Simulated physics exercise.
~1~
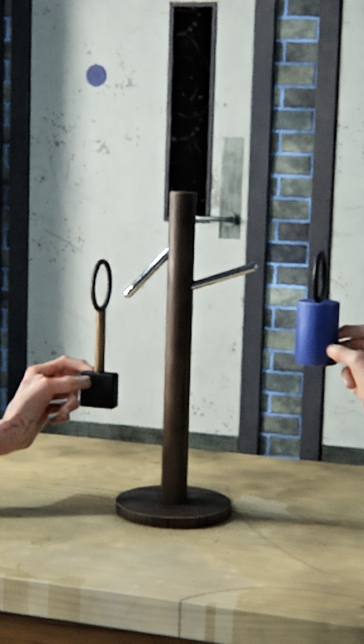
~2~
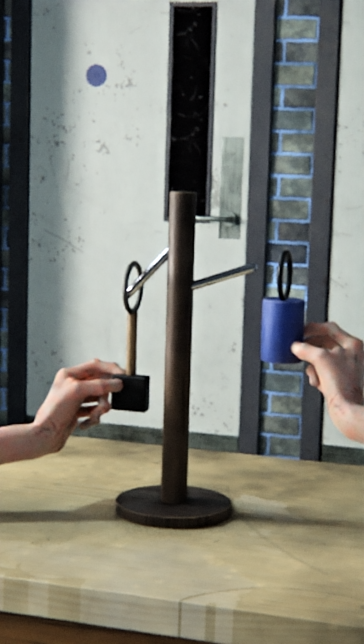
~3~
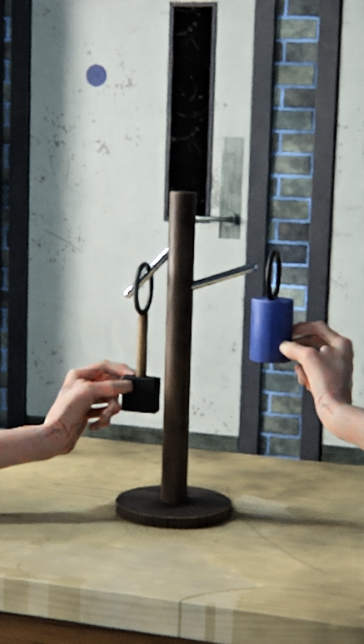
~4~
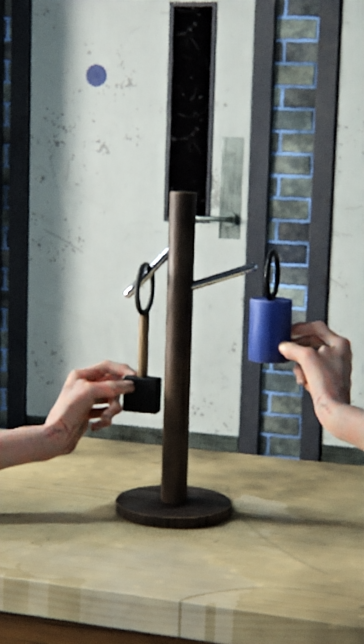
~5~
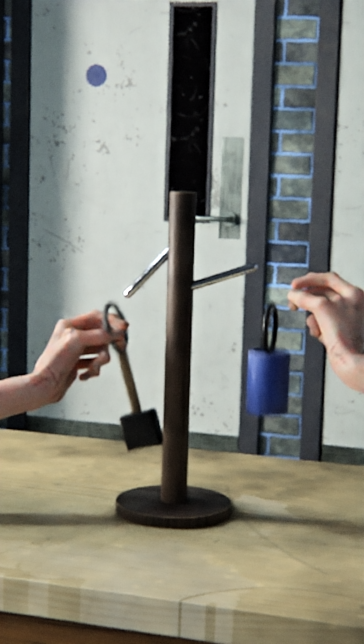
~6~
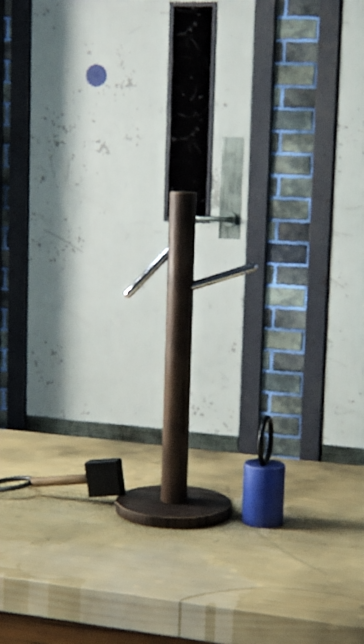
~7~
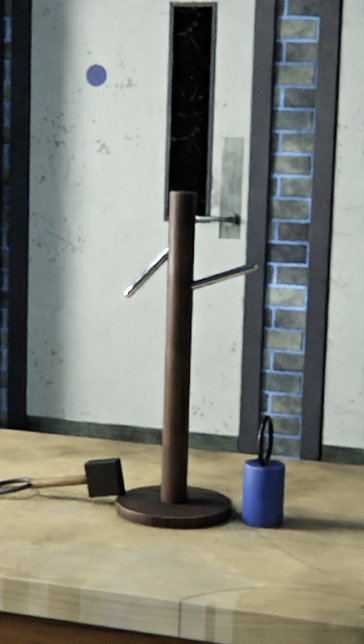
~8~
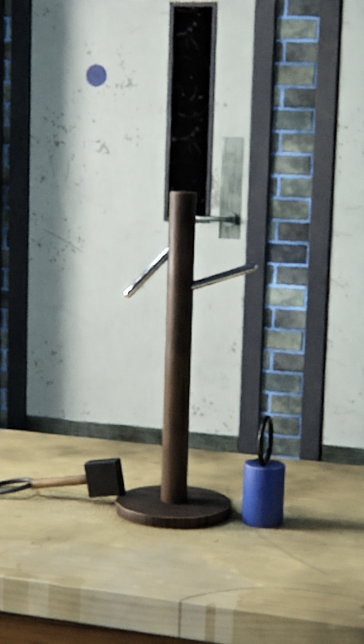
The clip shows two hands bringing a black brush and a blue lantern inward to the metal pegs of a dark stand, then letting go. Both objects drop to the table, the brush lying on its side left of the base and the lantern upright on the right.
